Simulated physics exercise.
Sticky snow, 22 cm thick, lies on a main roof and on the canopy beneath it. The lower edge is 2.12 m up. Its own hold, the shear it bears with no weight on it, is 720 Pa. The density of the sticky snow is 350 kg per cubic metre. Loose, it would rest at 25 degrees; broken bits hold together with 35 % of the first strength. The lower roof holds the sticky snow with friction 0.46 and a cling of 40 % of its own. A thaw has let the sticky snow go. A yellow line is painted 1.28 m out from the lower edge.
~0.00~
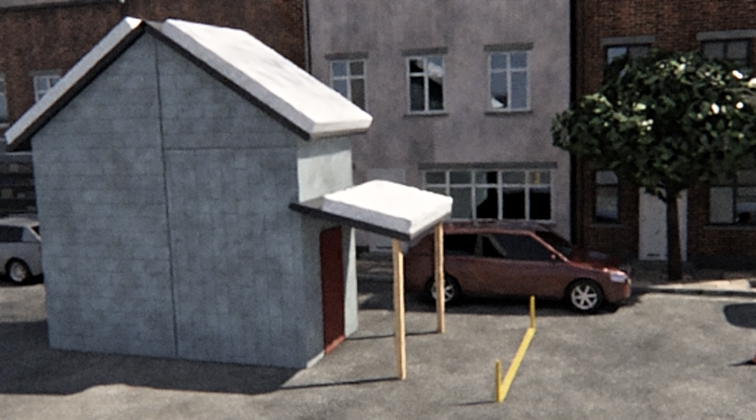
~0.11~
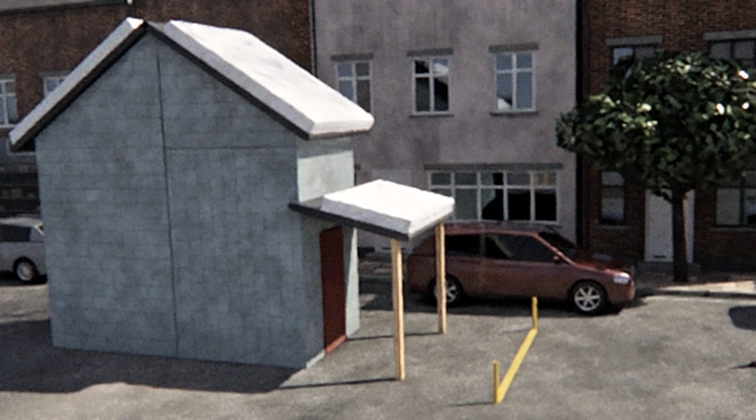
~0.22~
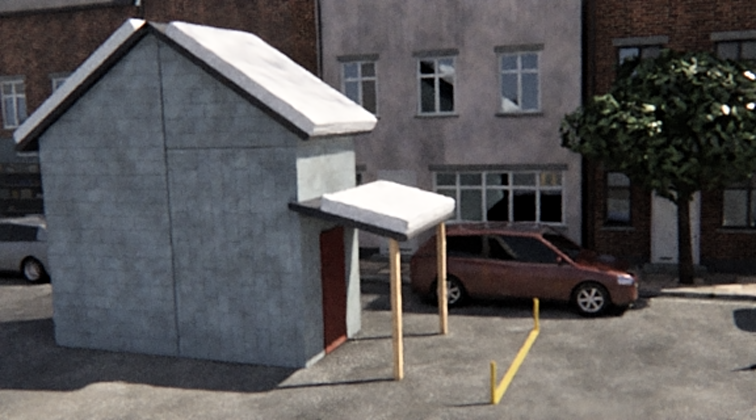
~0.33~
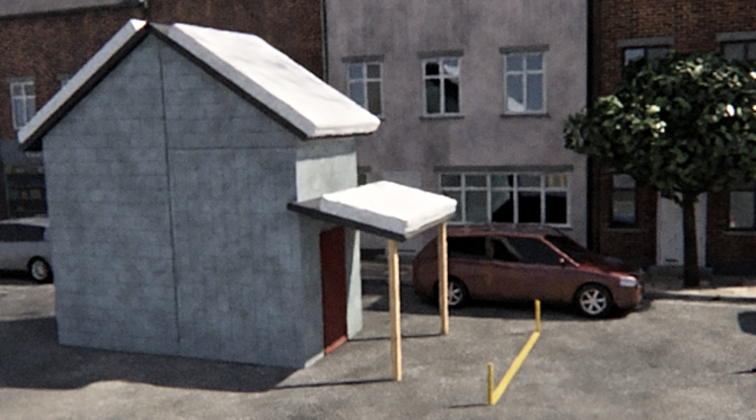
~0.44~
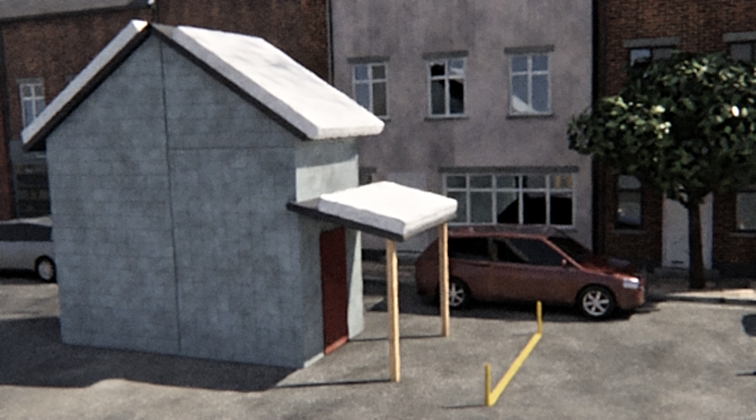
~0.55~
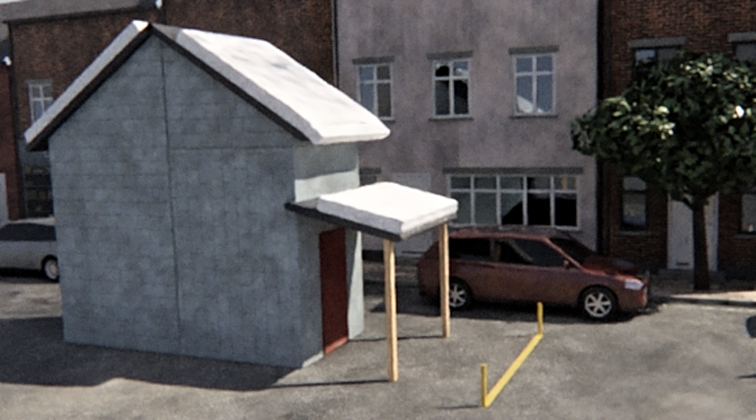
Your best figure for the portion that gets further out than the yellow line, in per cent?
About 20 %.
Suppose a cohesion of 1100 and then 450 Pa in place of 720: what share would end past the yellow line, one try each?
In that order: 5 %, 35 %.
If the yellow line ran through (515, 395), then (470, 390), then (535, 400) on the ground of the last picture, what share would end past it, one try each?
In that order: 14 %, 30 %, 8 %.
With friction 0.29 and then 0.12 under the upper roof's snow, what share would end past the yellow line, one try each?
In turn about 35 %, 50 %.
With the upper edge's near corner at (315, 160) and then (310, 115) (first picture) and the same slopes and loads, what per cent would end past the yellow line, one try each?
In that order: 1 %, 35 %.
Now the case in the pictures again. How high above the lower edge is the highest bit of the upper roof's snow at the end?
Roughly 0.6 m.
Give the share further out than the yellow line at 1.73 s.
Near 0 %.
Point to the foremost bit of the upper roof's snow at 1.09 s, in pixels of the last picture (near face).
Around (351, 203).
By 1.09 s, none is below the lower edge and 0 % is past the line.
By 1.73 s, none is below the lower edge and 0 % is past the line.
By 2.36 s, 18 % is below the lower edge and 0 % is past the line.
By 3.00 s, 49 % is below the lower edge and 19 % is past the line.
By 4.30 s, at the end, 52 % is below the lower edge and 20 % is past the line.
